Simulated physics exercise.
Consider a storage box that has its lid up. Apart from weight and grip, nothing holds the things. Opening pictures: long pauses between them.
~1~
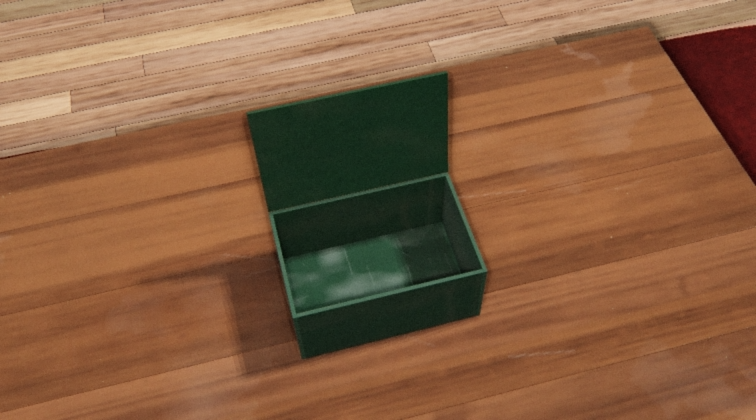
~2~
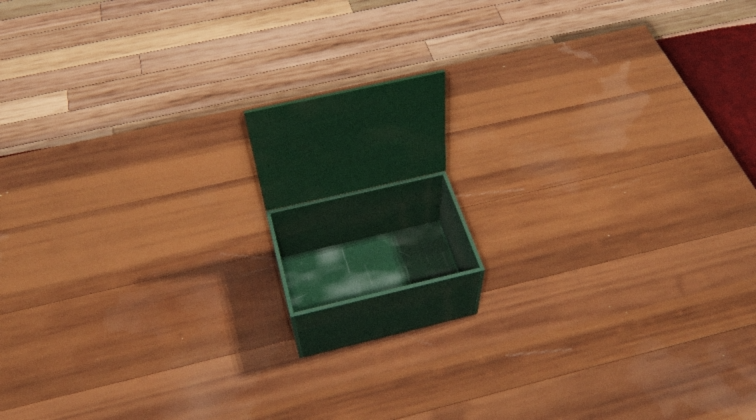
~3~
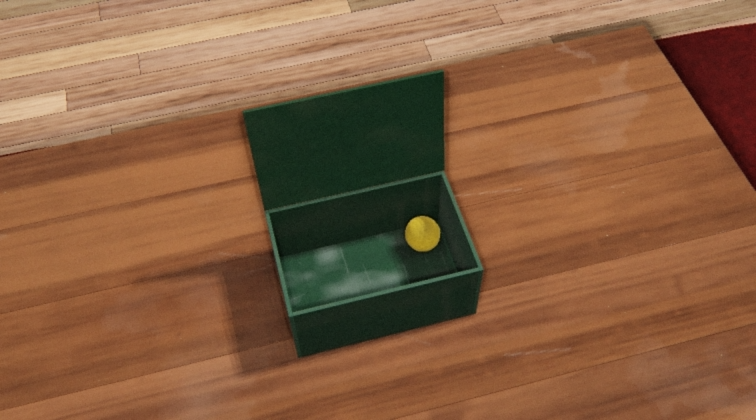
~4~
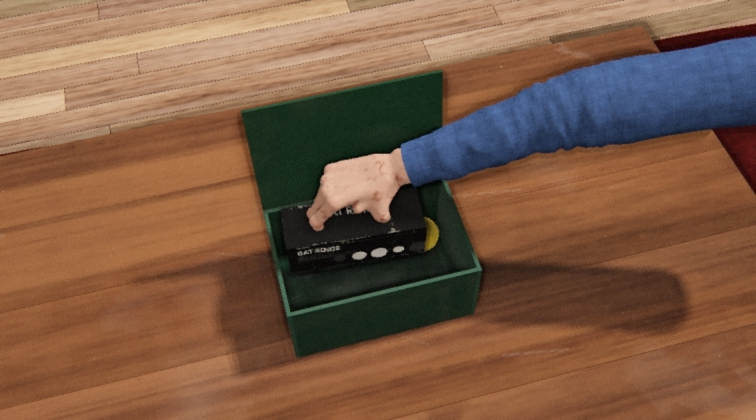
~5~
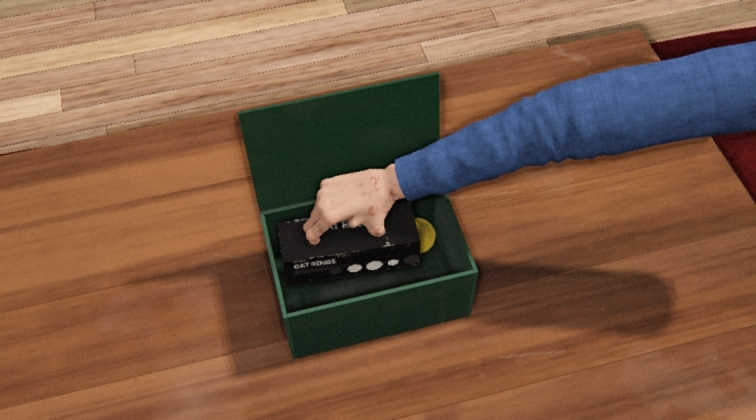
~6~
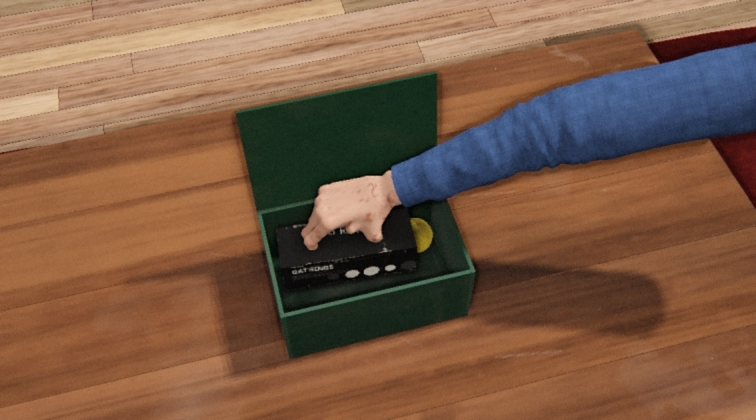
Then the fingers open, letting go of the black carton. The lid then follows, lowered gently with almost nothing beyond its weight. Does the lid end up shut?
Yes.
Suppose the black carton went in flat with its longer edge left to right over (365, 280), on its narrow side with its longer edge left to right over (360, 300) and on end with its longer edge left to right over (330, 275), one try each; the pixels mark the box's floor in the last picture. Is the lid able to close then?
Lid down; lid down; lid left open.
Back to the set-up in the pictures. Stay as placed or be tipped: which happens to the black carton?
Once everything settles, the black carton ends up at a slant.
Then, 0.70 s later than the last frame, black carton tilted by 34° near (354, 274).
Then, 1.50 s later than the last frame, lid 66° above the rim; black carton tilted by 32° near (354, 274).
Then, 1.80 s later than the last frame, lid 44° above the rim; black carton tilted by 32° near (354, 274).
Then, 2.20 s later than the last frame, lid 8° above the rim; black carton tilted by 32° near (354, 274).
When it is over, lid shut; moved from the start, black carton; yellow lemon as before. End places, in pixels of the last picture, black carton near (354, 274).
